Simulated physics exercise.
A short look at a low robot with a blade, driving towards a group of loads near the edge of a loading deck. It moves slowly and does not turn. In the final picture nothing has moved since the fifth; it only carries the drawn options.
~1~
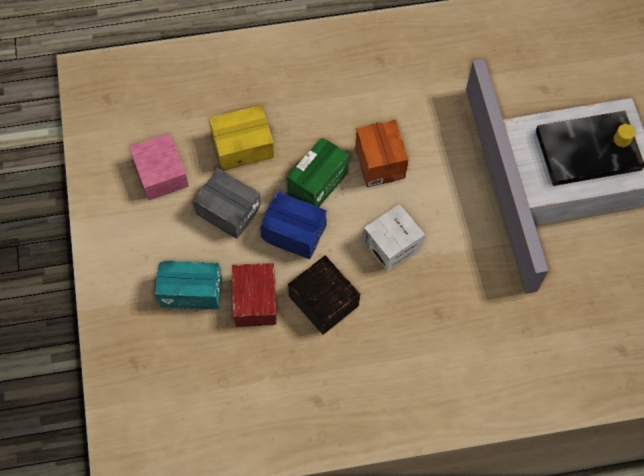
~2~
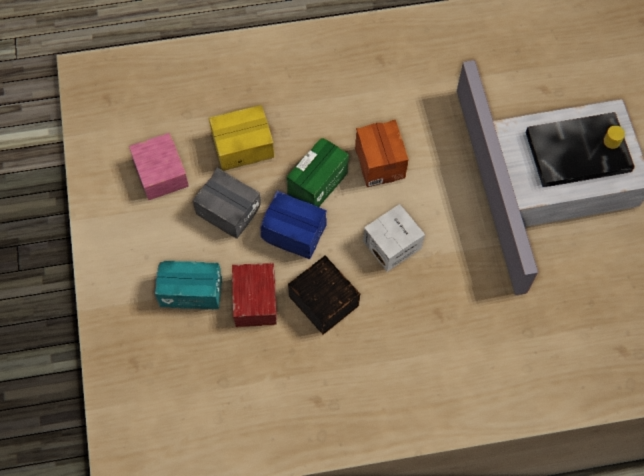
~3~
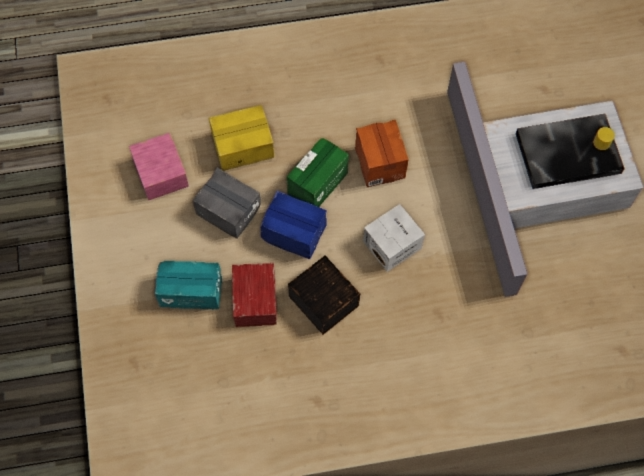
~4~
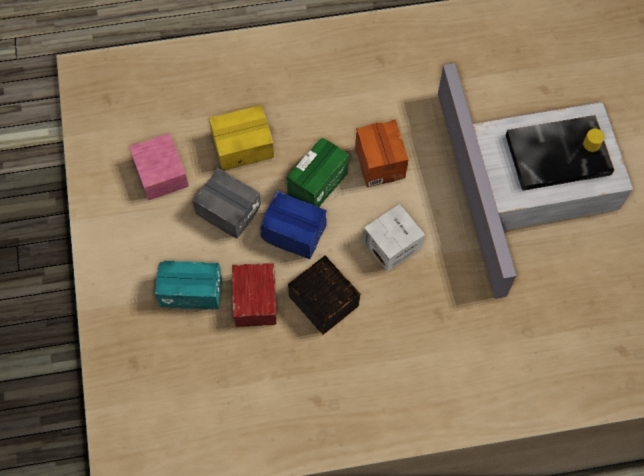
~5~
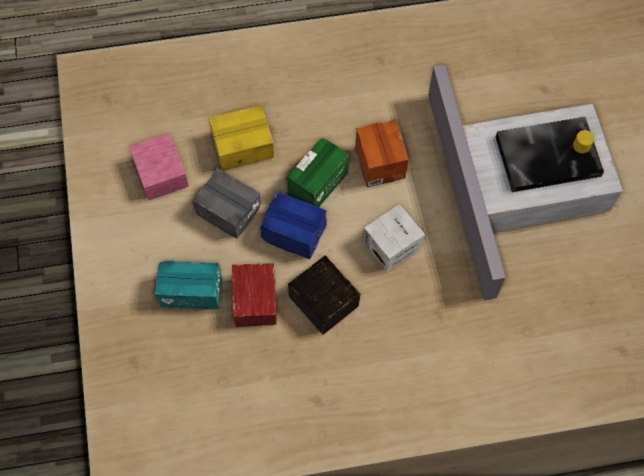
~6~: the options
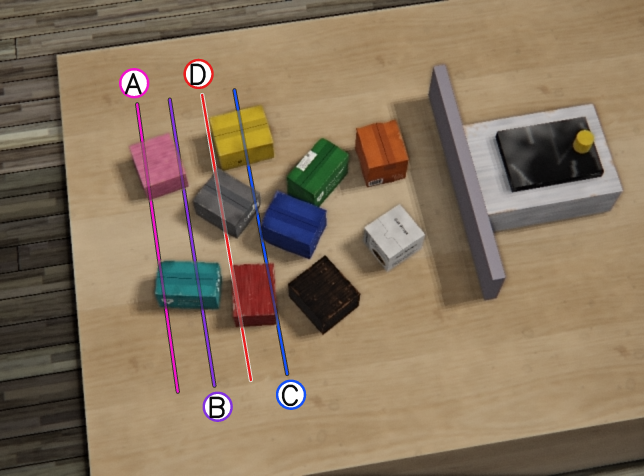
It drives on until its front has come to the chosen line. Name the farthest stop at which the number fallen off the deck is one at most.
B is the last line within the limit.
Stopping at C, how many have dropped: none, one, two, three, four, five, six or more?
The count is none.
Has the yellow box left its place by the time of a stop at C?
Yes.
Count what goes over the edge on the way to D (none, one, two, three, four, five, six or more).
In all, none.
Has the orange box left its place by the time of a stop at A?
By then, yes.
On the marked copy, A at (156, 239); B at (191, 234); C at (259, 223); D at (225, 229).
Taking B. A third of the way, robot (444, 169); orange box (331, 161); green parcel (288, 176).
Two thirds of the way, robot (344, 184); pink crate (131, 154); turquoise parcel (154, 295).
When it is over, robot (268, 196); turquoise parcel (77, 309); grey parcel (85, 210); none fallen.
As for the rest, A drops three; C is within the limit but short; D is within the limit but short.
